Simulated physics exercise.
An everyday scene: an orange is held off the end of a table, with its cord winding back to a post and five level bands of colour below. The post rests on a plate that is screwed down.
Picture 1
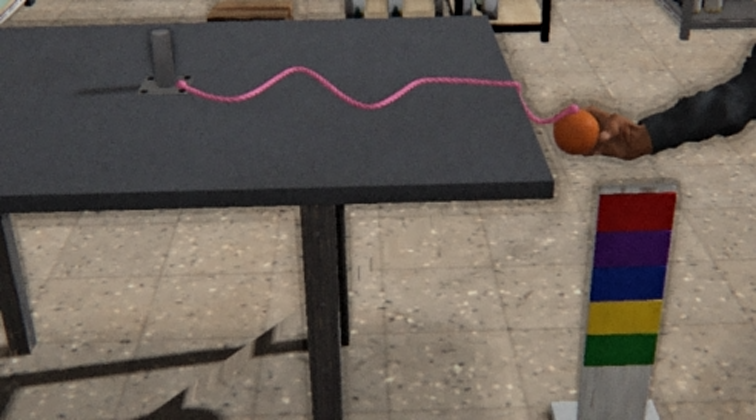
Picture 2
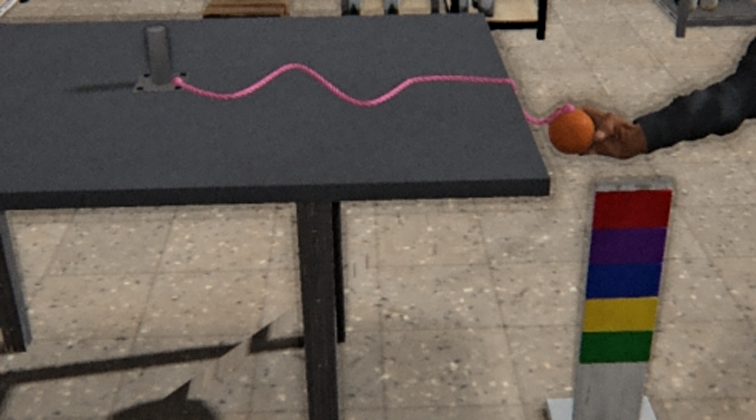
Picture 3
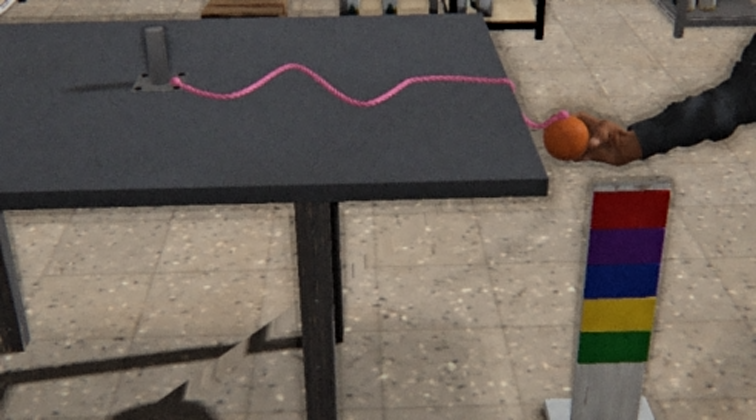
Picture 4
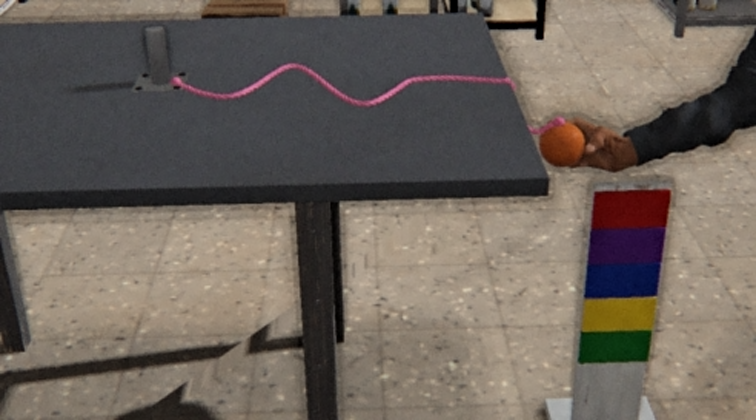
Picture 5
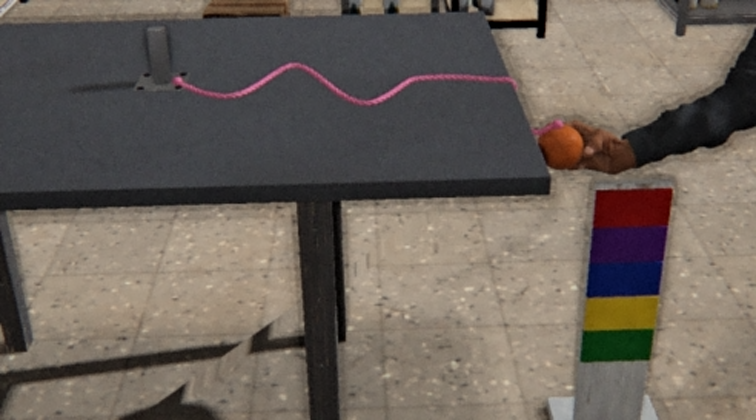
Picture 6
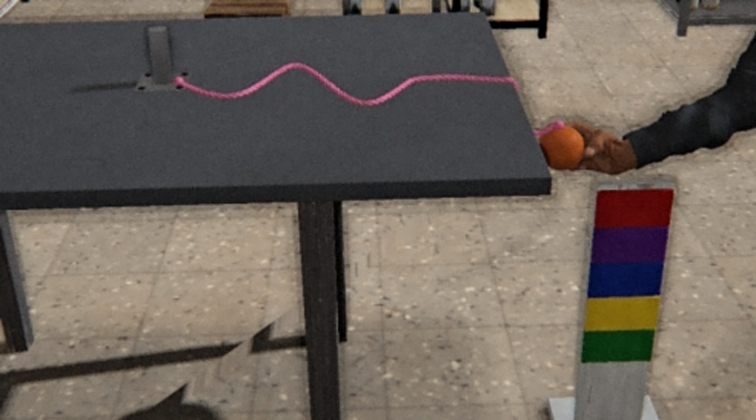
The video shows a hand holding an orange ball-like object beside a dark table, with a wavy pink cord leading to a post, as the hand lowers it slightly leftward near upright bands of red, purple, blue, yellow and green.
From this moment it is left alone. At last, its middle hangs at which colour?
At yellow.
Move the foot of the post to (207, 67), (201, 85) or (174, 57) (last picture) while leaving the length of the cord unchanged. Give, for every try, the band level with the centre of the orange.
Green; green; yellow.
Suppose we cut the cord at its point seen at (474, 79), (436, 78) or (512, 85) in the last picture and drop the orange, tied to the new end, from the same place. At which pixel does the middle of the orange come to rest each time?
Try 1: (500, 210); try 2: (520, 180); try 3: (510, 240).
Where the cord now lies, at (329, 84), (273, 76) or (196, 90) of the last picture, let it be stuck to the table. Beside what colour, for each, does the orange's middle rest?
Results, in sequence: Purple / blue / yellow.
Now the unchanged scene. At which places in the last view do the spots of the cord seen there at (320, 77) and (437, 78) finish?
I'd say about (402, 80) for one and about (511, 158) for the other.
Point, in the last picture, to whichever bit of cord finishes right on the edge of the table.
(386, 97).
Early on, orange near (544, 311); level with yellow.
Midway, orange near (467, 301); level with yellow.
Near the end, orange near (519, 311); level with yellow.
Finally, orange near (499, 310); level with yellow. Its centre hangs level with the yellow band.
